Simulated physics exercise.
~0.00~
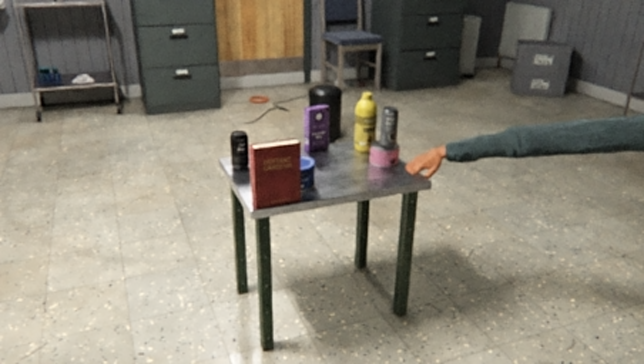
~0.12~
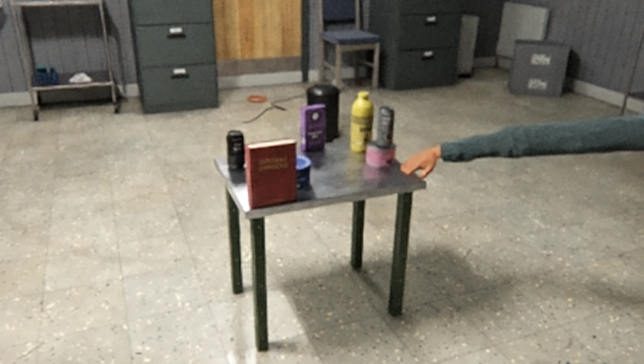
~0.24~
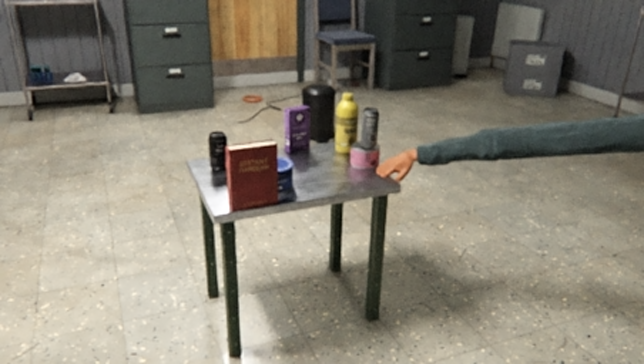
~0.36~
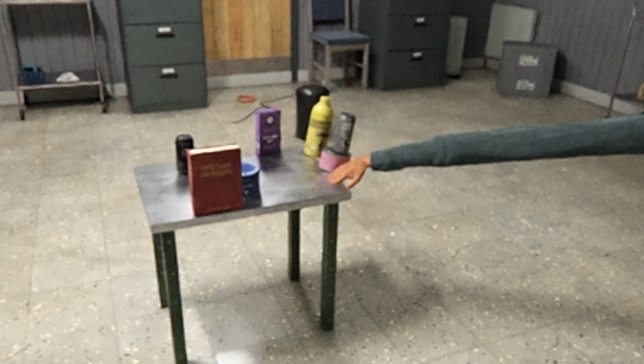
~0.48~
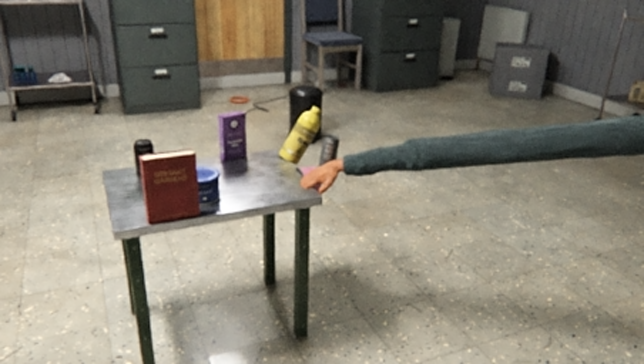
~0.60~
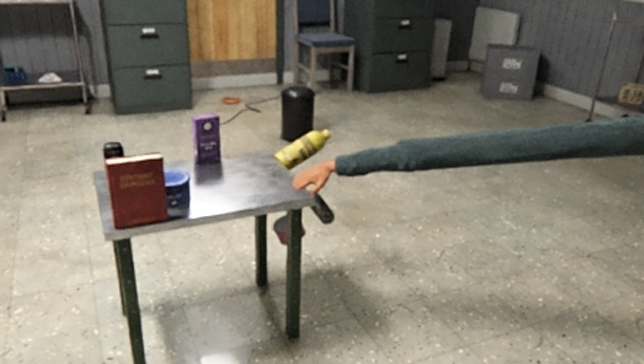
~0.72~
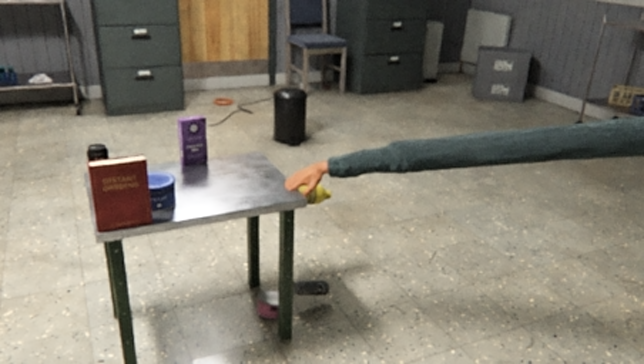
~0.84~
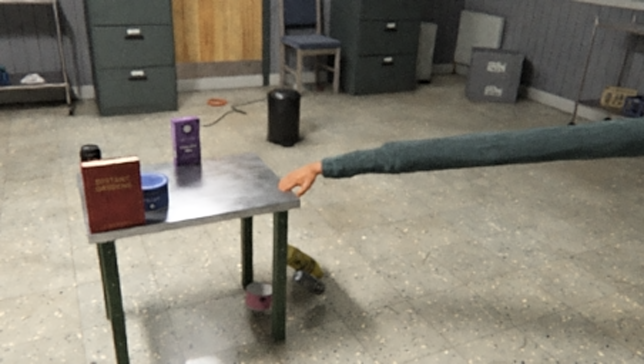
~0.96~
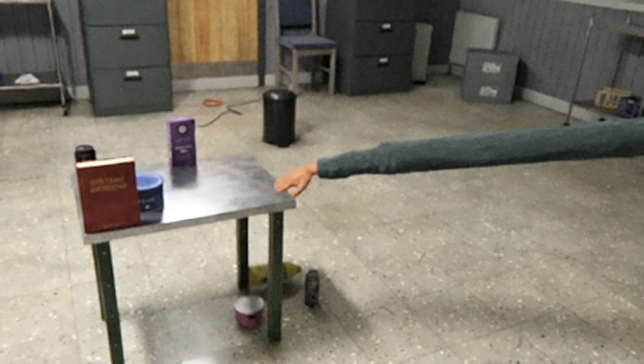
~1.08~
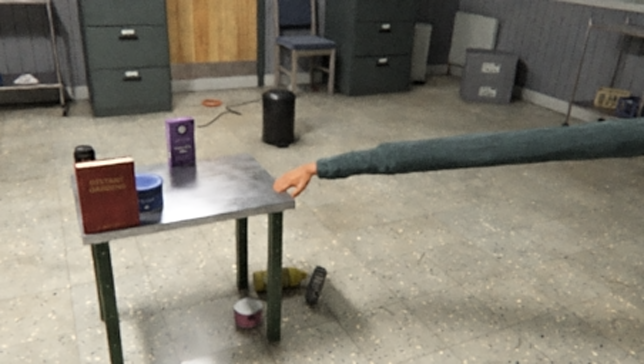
A small metal-topped side table with dark green legs slides left across a speckled floor, seen from slightly above in a room with filing cabinets, as a sleeved arm reaches in from the right with its hand at the table's edge. A red book, blue tub and black can stand toward the left, a purple packet behind them, and a yellow bottle, grey can and pink tub near the hand. The yellow bottle and grey can lean, then drop off the right side with the pink tub. The table stops. The fallen three end on the floor beneath, the bottle lying down, while the other four stay standing on top.
